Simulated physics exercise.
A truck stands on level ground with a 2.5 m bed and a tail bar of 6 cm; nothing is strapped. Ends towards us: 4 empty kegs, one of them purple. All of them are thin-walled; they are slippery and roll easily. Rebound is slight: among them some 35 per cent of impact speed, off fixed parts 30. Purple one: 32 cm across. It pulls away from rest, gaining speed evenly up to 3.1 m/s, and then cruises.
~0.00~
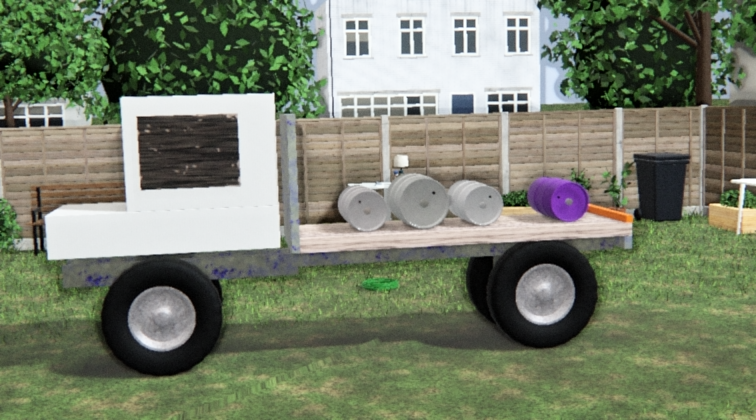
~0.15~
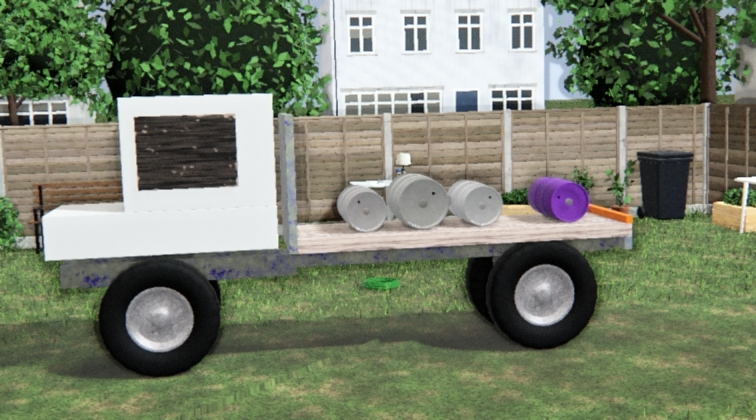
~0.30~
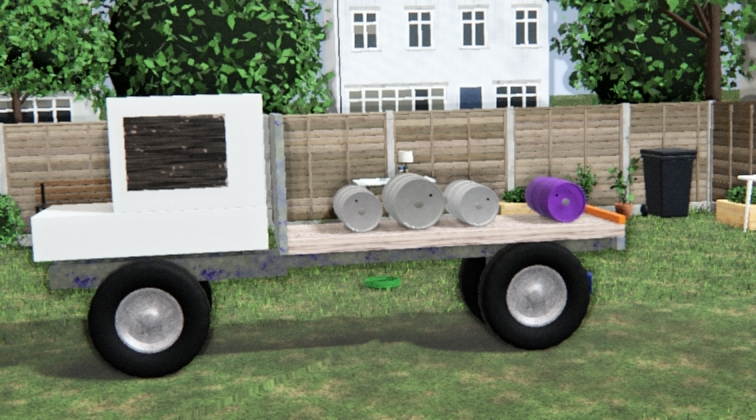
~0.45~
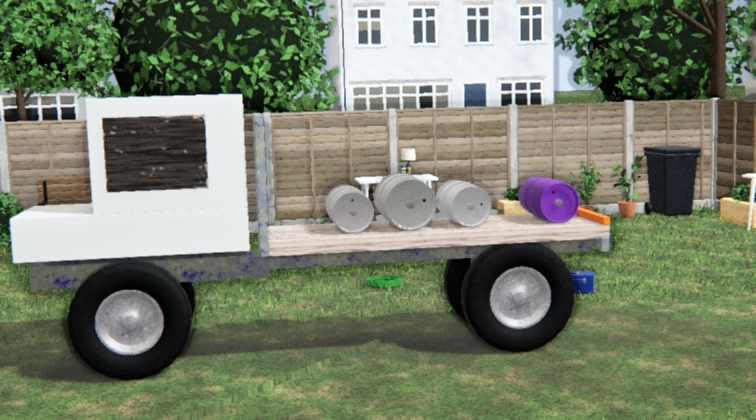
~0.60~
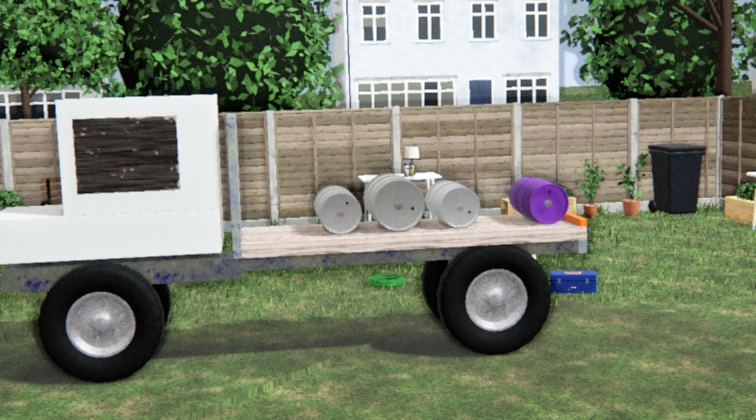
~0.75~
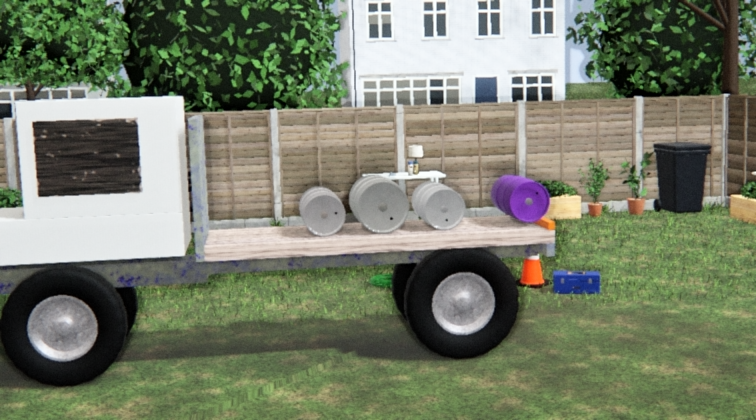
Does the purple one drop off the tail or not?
That one goes overboard.
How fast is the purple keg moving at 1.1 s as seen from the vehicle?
It's travelling at about 0.7 m/s.
Then, 1.1 s in, purple is going over the tail; 1 of 4 is off.
Then, 1.3 s in, purple is going over the tail; 1 of 4 is off.
In the end (3.7 s), purple is off the end; 3 of 4 are off.
